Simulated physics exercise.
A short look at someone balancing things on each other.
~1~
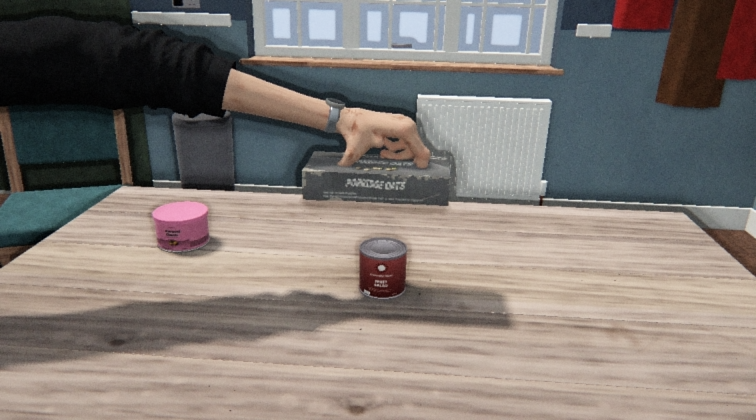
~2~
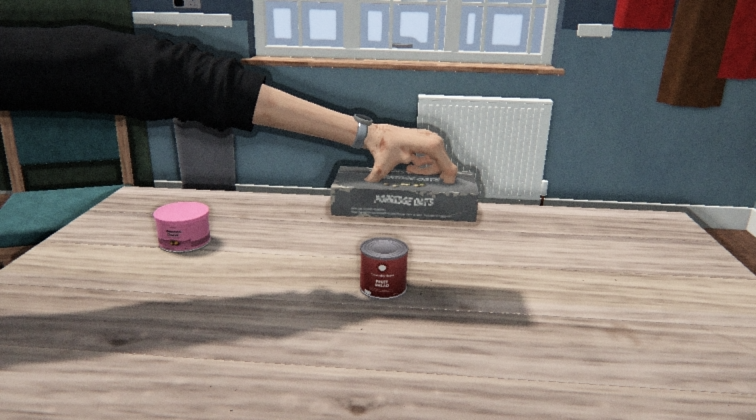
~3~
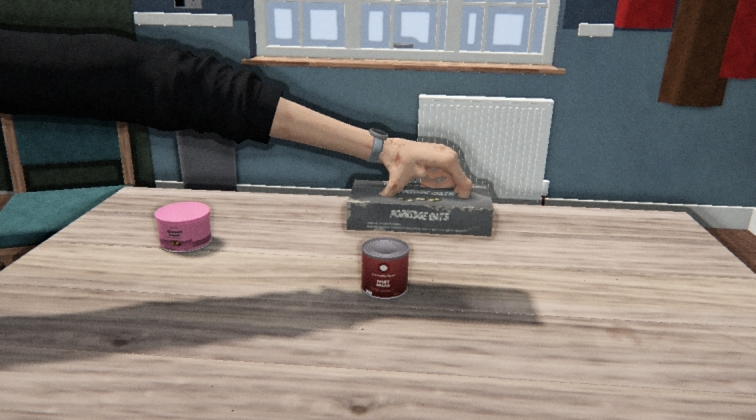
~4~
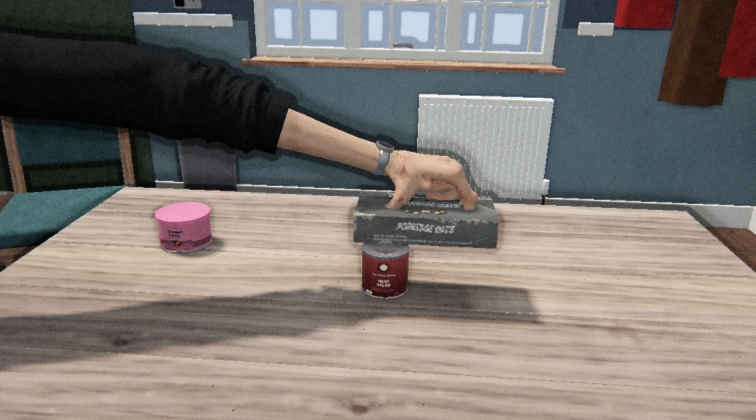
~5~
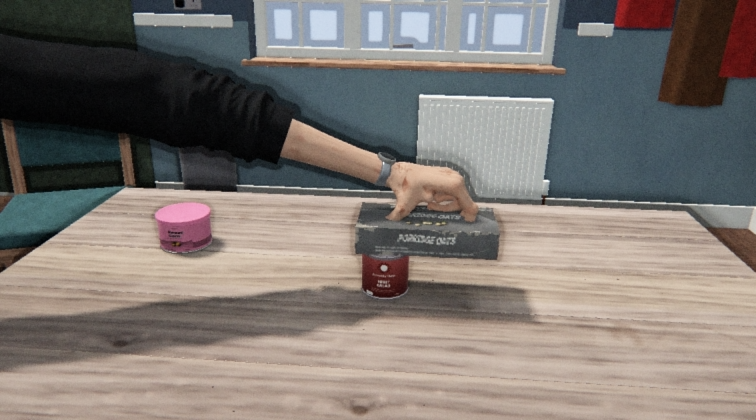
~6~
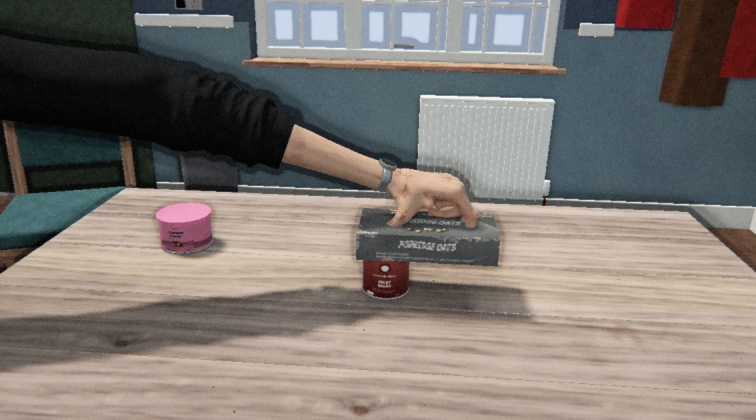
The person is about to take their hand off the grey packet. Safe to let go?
The pile comes apart.
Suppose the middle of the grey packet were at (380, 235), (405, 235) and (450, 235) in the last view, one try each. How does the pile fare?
First, it holds; second, it keeps its balance; third, it gives way.
Then, 0.30 s later than the last frame, grey packet tilted by 34° near (432, 246).
Then, 0.90 s later than the last frame, grey packet tilted by 35° near (432, 247).
Then, 2.30 s later than the last frame, grey packet tilted by 34° near (432, 247).
When it is over, left askew, grey packet; the other 2 as before. End places, in pixels of the last picture, grey packet near (432, 247). The pile gives way.
